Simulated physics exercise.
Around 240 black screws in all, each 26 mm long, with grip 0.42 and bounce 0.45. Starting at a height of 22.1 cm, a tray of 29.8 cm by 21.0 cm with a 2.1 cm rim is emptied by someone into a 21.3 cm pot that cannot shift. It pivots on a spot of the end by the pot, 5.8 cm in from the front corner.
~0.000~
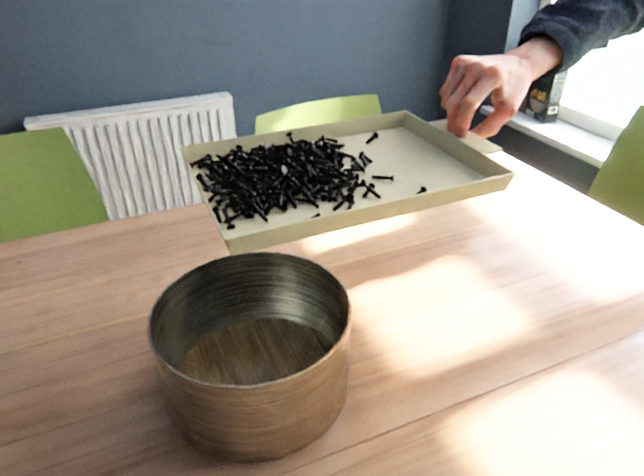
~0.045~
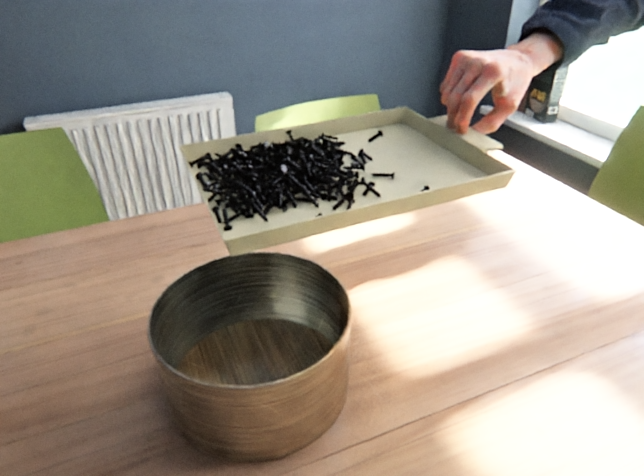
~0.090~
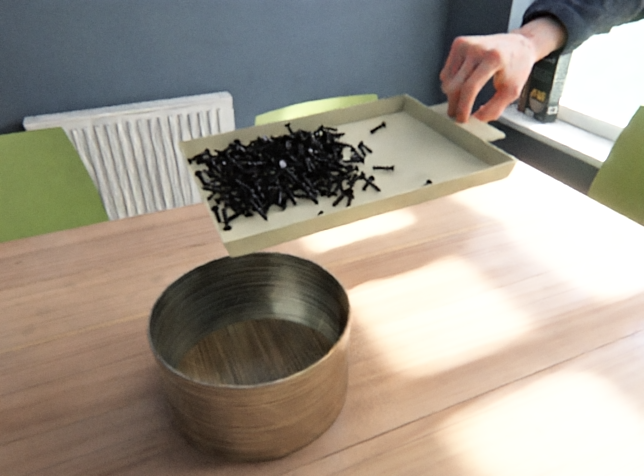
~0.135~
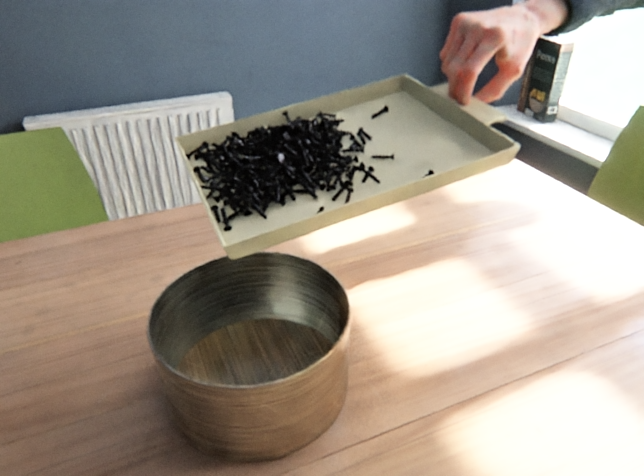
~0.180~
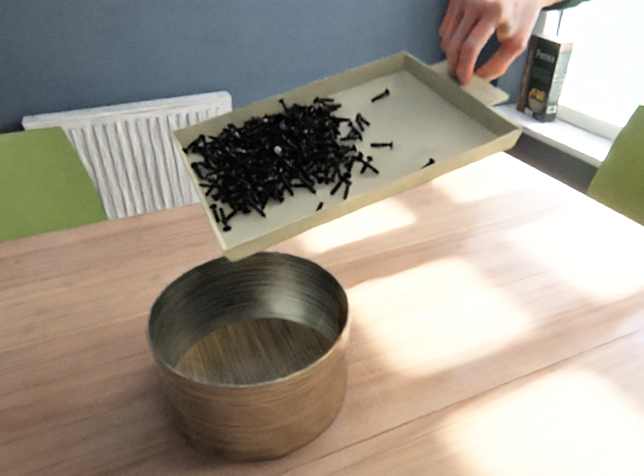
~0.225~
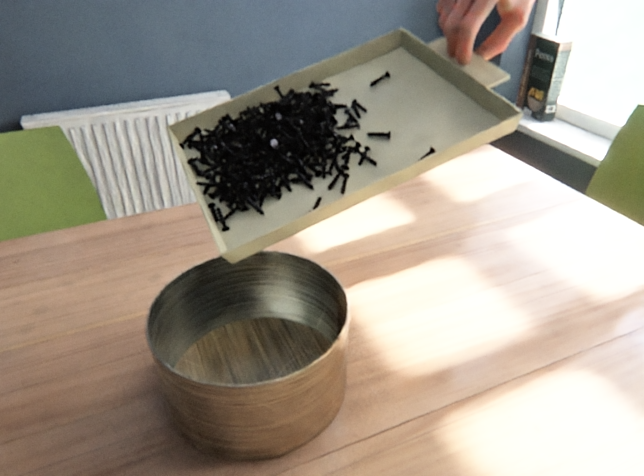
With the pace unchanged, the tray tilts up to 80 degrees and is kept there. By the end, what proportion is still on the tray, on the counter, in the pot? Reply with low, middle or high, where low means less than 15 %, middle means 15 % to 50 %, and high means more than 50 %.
My answer: Tray - low; counter - middle; pot - high.
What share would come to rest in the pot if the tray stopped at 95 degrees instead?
Roughly 75 percent.
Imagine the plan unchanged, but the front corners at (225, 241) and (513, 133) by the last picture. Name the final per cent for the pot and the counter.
Pot 90; counter 5.
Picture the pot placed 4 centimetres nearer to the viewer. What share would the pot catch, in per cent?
In that case about 90 percent would end up there.
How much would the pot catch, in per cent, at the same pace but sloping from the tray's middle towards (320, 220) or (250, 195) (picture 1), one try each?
Some 85 and 35 per cent.
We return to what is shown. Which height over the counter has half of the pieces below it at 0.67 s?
The halfway line is at about 24 cm.
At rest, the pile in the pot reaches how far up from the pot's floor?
My guess is around 3.0 centimetres.
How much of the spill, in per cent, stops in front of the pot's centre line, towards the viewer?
100 %.
After 0.49 s, tilt 49 degrees; the tray holds 100 %, the pot 0 %.
After 0.67 s, tilt 70 degrees; the tray holds 95 %, the pot 0 %.
After 0.97 s, tilt 80 degrees; the tray holds 10 %, the pot 60 %.
At rest (2.1 s), tray 5 %, counter 25 %, pot 75 %.
